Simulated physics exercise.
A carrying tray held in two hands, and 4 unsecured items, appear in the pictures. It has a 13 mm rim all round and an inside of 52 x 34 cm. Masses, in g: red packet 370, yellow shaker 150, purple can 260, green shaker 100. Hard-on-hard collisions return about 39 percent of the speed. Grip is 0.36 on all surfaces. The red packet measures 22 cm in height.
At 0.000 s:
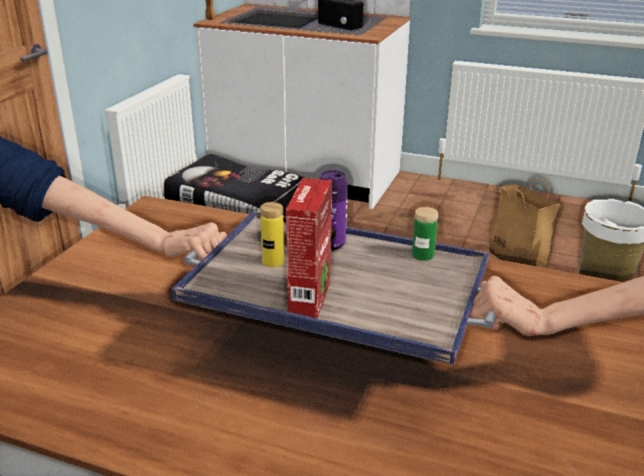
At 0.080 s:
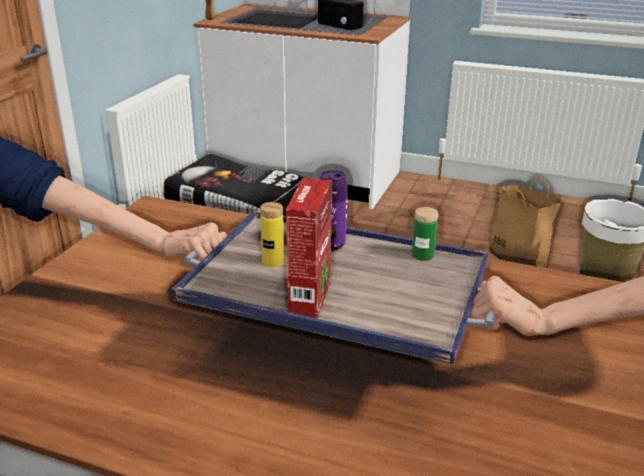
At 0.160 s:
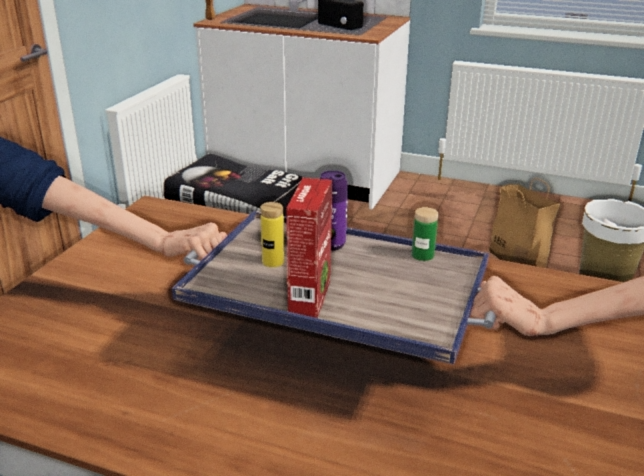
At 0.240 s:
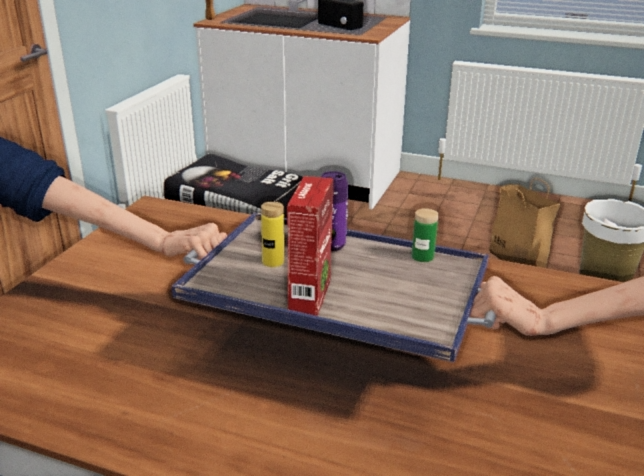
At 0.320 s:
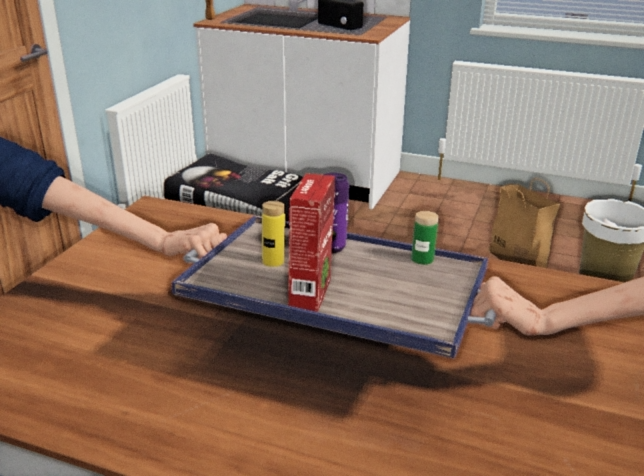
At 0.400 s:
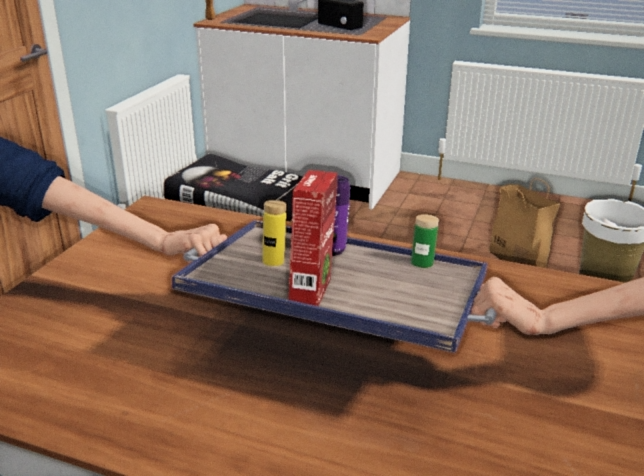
We see two hands holding a blue-rimmed tray with a red packet, a yellow shaker, a purple can and a green shaker above a wooden counter; the tray stays level, then tilts slightly, its far edge dipping.
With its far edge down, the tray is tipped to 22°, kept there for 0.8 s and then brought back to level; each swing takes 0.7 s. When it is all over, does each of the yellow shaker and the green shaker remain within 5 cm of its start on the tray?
The yellow shaker is no longer near its start; the green shaker is still near its start.
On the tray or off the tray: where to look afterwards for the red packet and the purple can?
The red packet finishes off the tray; the purple can ends off the tray.
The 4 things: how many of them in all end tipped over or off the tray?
3.
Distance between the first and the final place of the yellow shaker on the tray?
I'd say about 11 cm between start and finish.
After 1.00 s, tilt 22°, far edge down; purple can now off the tray; yellow shaker on its side near (293, 248); red packet moved 5 cm.
After 1.40 s, tilt 22°, far edge down; yellow shaker on its side near (294, 247); red packet moved 17 cm.
After 2.00 s, tilt 8°, far edge down; red packet now off the tray; yellow shaker on its side near (295, 236).
After 2.40 s, tray level; yellow shaker on its side near (295, 230).
In the end (2.8 s), off the tray, red packet and purple can; toppled on the tray, yellow shaker; green shaker under 5 cm from the start. At the end, from the last picture's camera, yellow shaker near (295, 230), green shaker near (426, 233).
